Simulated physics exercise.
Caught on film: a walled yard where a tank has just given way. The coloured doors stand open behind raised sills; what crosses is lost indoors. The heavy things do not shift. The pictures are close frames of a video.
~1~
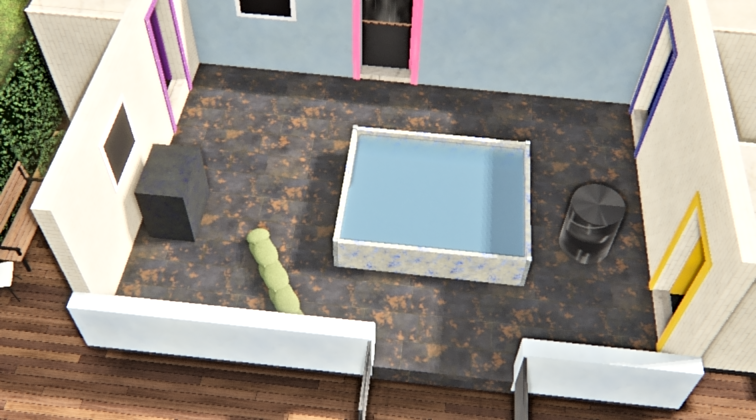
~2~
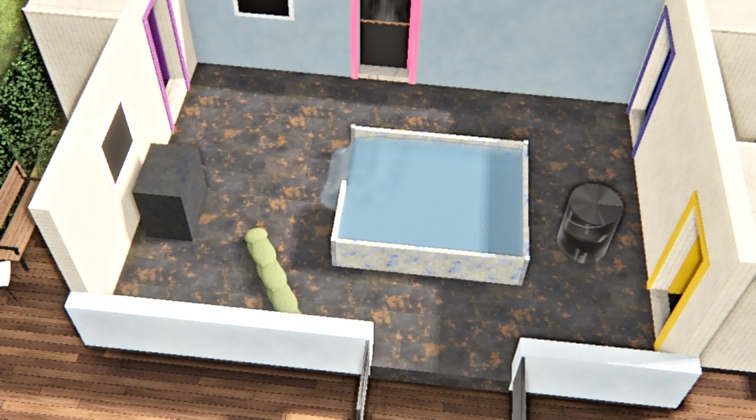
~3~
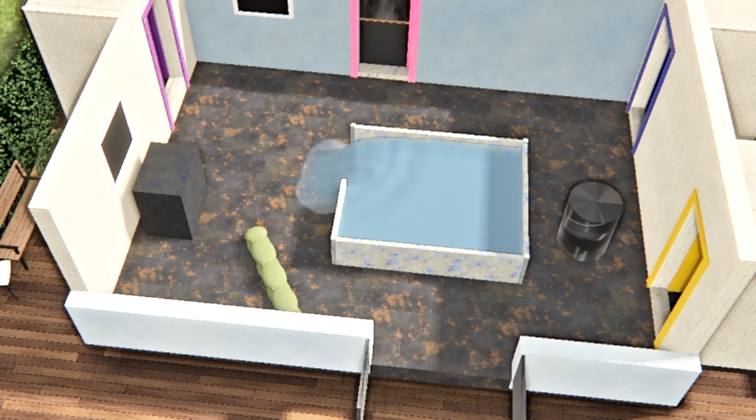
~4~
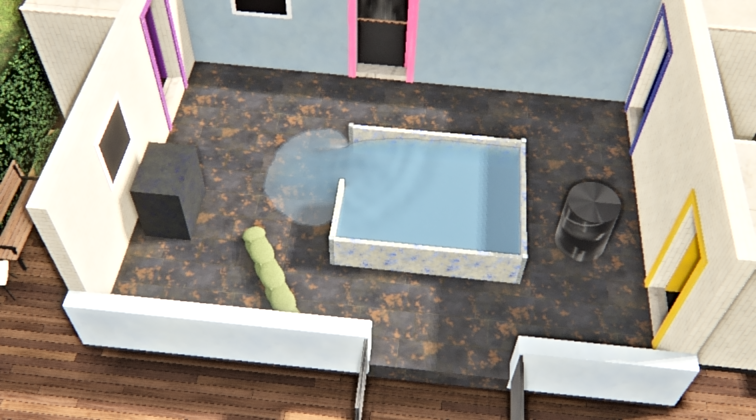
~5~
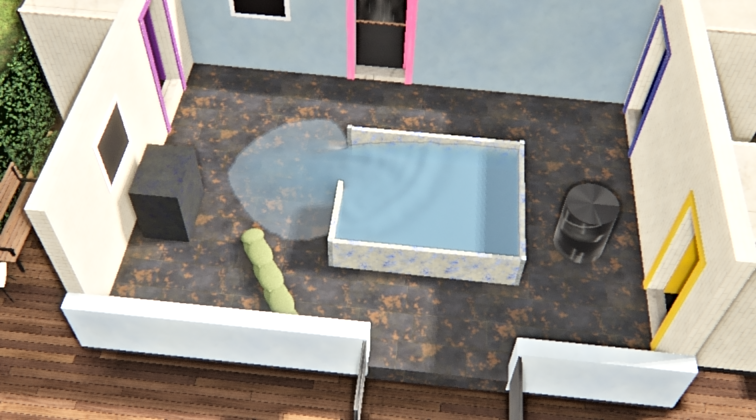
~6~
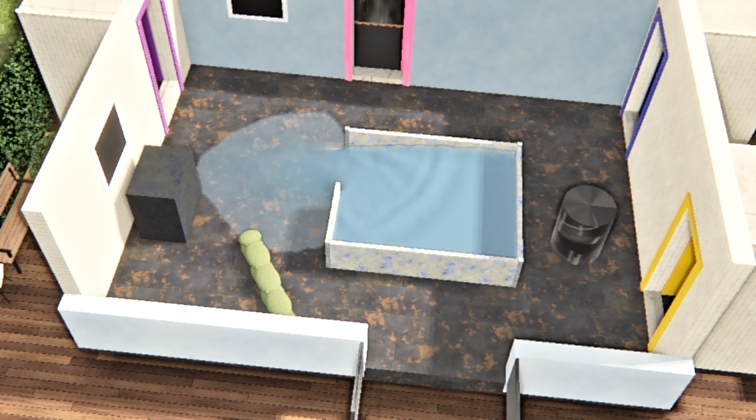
In a walled yard with pink, purple, blue and yellow doorways, a rectangular tank of water stands whole and still on the dark, mottled floor. Its left side opens and water pours through the gap, fanning out leftward in a widening sheet that spreads close to the dark block.
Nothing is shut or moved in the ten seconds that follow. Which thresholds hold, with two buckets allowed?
In the end: The blue door holds within the limit; the yellow door holds within the limit; the purple door holds within the limit; the pink door holds within the limit.
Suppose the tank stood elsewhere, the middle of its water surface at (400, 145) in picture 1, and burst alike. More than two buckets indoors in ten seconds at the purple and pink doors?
In short: Purple door lets less in, pink door keeps below it.
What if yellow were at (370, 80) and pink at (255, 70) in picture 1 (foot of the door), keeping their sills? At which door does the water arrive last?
Last comes the blue one.
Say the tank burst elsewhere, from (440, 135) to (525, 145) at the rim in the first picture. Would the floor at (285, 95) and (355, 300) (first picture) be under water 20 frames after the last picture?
As listed: Flooded, not flooded.
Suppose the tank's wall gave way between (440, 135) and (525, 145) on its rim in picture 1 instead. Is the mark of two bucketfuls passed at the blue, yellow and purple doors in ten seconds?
In short: The blue door lets more in; the yellow door goes over; the purple door lets less in.
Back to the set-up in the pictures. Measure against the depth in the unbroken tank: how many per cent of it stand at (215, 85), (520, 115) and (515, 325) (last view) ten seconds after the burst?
In turn 18, 6 and 2 in a hundred.
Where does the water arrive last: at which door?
I say the yellow one.
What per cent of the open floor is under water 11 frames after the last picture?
Close to 30 %.
A moment on, water covers 25 % of the floor; the blue door not reached, the yellow door not reached, the purple door wet at the sill, nothing in, the pink door not reached.
Next, water covers 30 % of the floor; the blue door not reached, the yellow door not reached, the purple door wet at the sill, nothing in, the pink door not reached.
Then, water covers 40 % of the floor; the blue door not reached, the yellow door not reached, the purple door wet at the sill, nothing in, the pink door wet at the sill, nothing in.
Later, water covers 60 % of the floor; the blue door not reached, the yellow door not reached, the purple door wet at the sill, nothing in, the pink door wet at the sill, nothing in.
In the end, water covers 80 % of the floor; the blue door wet at the sill, nothing in, the yellow door wet at the sill, nothing in, the purple door wet at the sill, nothing in, the pink door wet at the sill, nothing in.
